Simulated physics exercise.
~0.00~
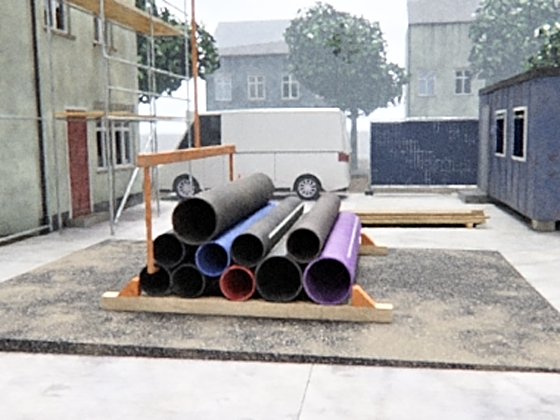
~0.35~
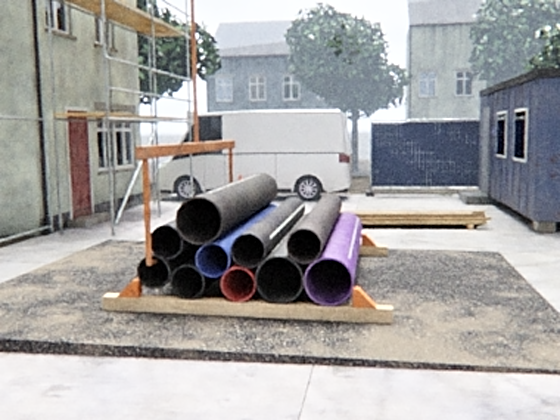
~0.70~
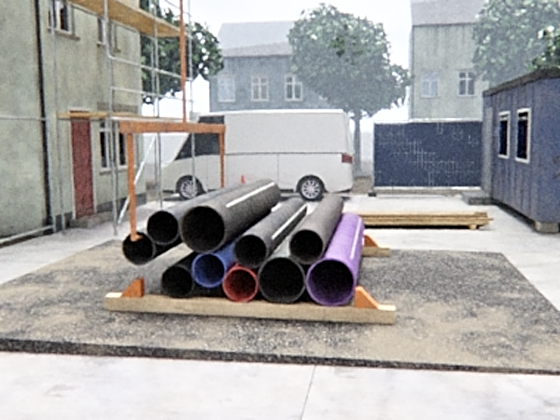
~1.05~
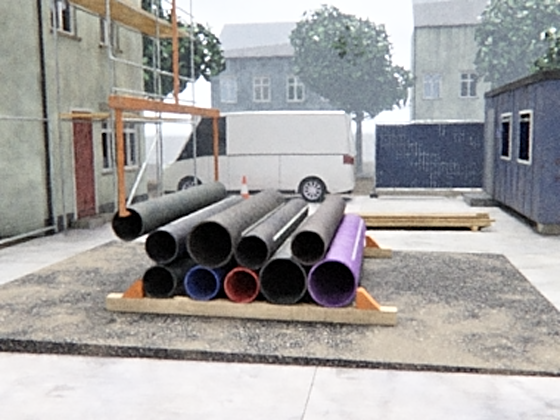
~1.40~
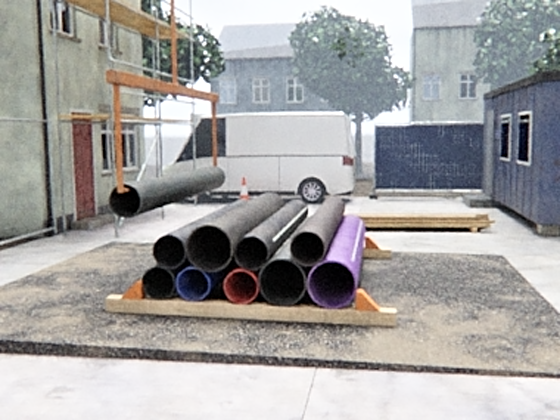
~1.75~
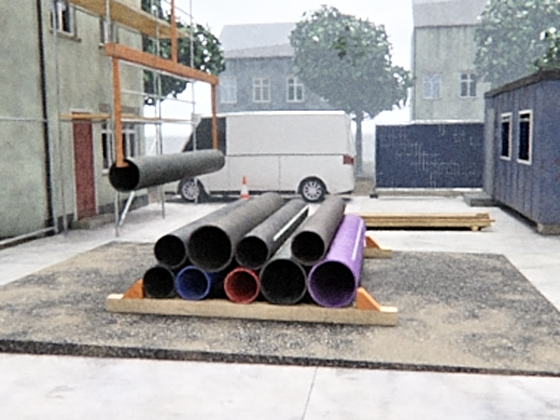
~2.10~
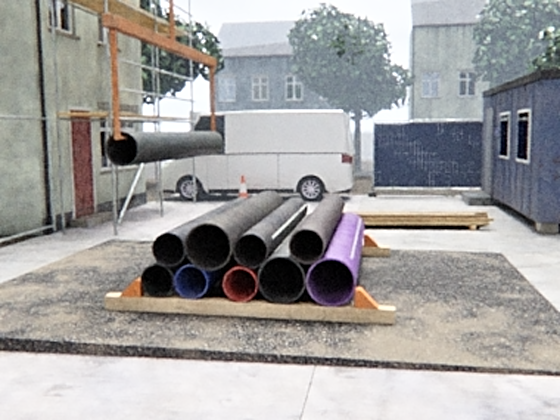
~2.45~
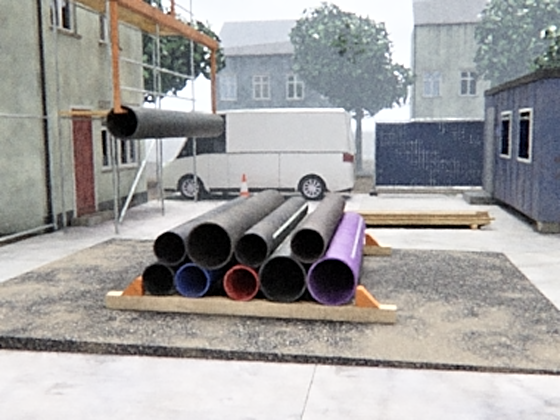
A dark pipe hangs from an orange lifting beam at the left of a chocked stack on gravel, seen end-on from the front in a yard with a white van, scaffolding and a blue cabin. Among the dark pipes are a blue one near the middle, a red one below and a purple one at lower right. The beam rises and draws the hooked pipe up and left out of the pile. The blue pipe rolls down left into the bottom row as dark neighbours shift. The hooked pipe climbs higher, while red and purple stay put and the stack rests in two rows.
